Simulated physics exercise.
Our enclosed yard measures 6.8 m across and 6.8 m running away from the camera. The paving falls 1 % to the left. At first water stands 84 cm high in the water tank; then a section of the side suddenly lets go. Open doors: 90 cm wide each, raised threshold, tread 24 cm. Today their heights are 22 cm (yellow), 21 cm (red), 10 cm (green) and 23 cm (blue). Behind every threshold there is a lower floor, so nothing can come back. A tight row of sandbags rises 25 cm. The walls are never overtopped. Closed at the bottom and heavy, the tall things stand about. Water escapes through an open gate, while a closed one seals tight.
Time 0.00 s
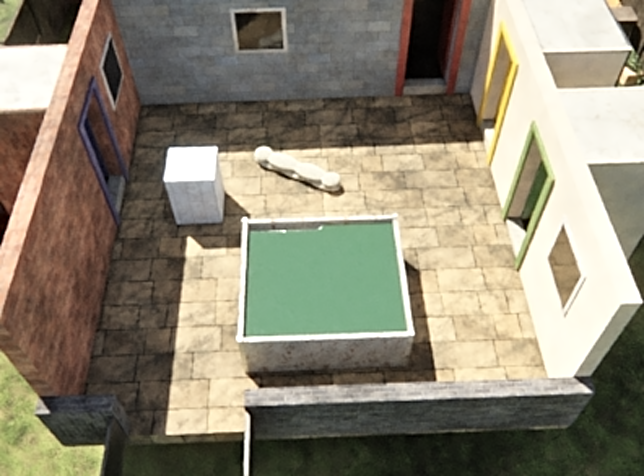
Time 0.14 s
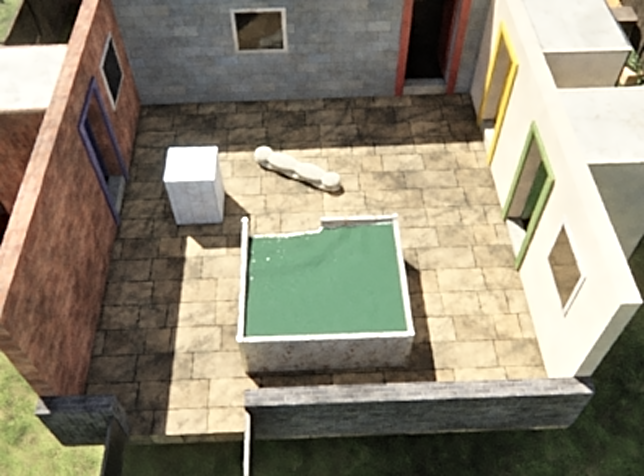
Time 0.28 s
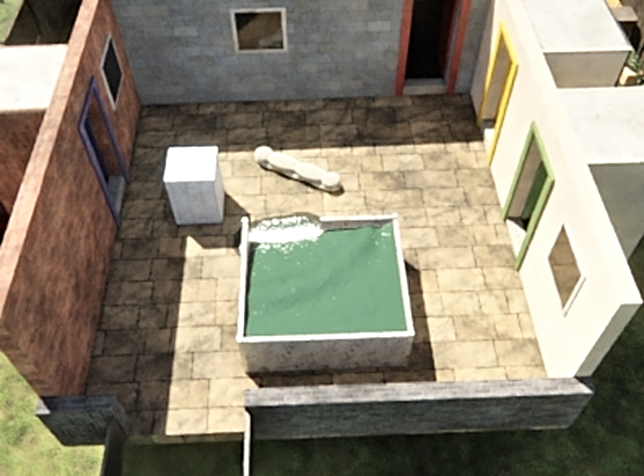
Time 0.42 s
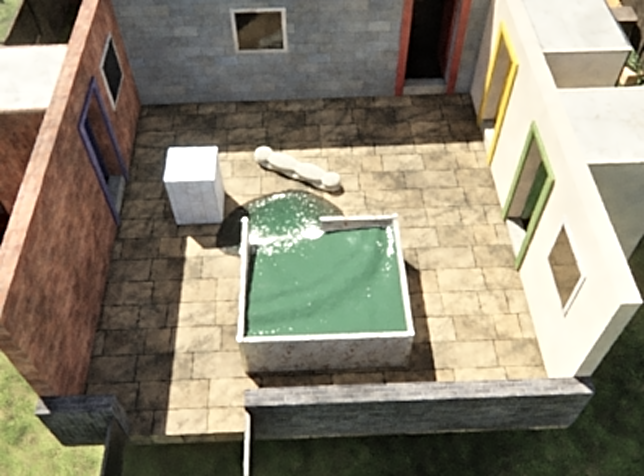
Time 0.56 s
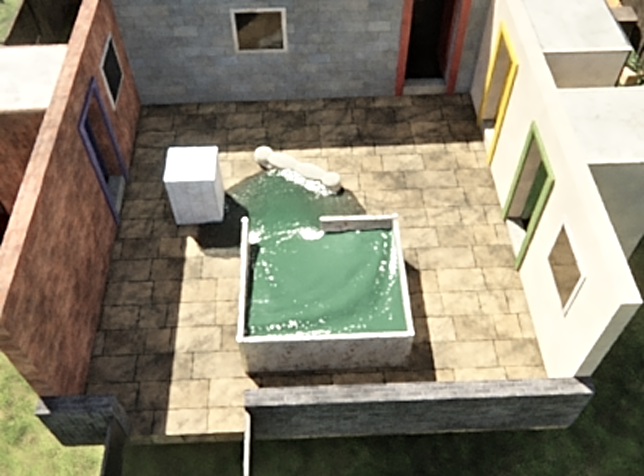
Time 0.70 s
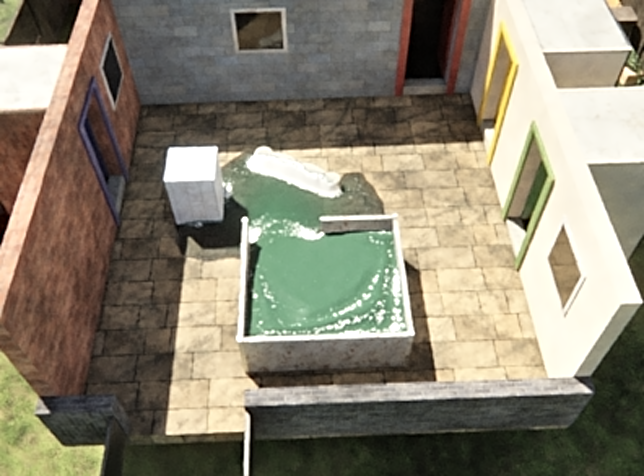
Green water in a pale, open-topped rectangular tank stirs, then breaks out in white foam through a gap in the far side. Seen from a high, fixed camera, the walled, stone-paved yard has a blue-framed door left, a red one at the back, yellow and green ones right. The water spreads across the paving, past a white block and around a pale, knobbed bar lying beyond the tank, while ripples cross the tank.
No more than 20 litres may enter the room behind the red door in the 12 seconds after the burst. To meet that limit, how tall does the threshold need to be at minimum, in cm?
At least 7.5 cm or so.
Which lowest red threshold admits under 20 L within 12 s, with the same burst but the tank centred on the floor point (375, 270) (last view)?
Then roughly 19 cm.
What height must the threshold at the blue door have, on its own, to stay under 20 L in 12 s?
The blue one would have to be about 12.0 cm high.
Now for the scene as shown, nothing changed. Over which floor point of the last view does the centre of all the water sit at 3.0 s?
Roughly (279, 224).
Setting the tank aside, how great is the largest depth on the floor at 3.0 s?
I'd put it near 36 cm.
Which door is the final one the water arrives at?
That would be the green door.
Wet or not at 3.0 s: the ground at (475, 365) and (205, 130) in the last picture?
First untouched, then soaked.
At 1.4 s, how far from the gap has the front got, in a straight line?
Front distance: Approx. 4.4 m.
After 1.4 s water covers 30 % of the floor, deepest (48 cm) near (292, 180); it has not reached the red door.
After 3.0 s water covers 60 % of the floor, deepest (36 cm) near (141, 109); 3 cm at the red door, 0 litres in over its 21 cm threshold.
After 12.0 s water covers 95 % of the floor, deepest (14 cm) near (295, 412); 7 cm at the red door, 0 litres in over its 21 cm threshold.
At the red door as built, the water arrived by 2.6 s and peaked near 11 cm at 6.8 s.
With a threshold of 7 cm, 30 litres would have come in within the 12 s; with 8.5 cm, 12 litres. So under 20 litres takes about 7.5 cm.
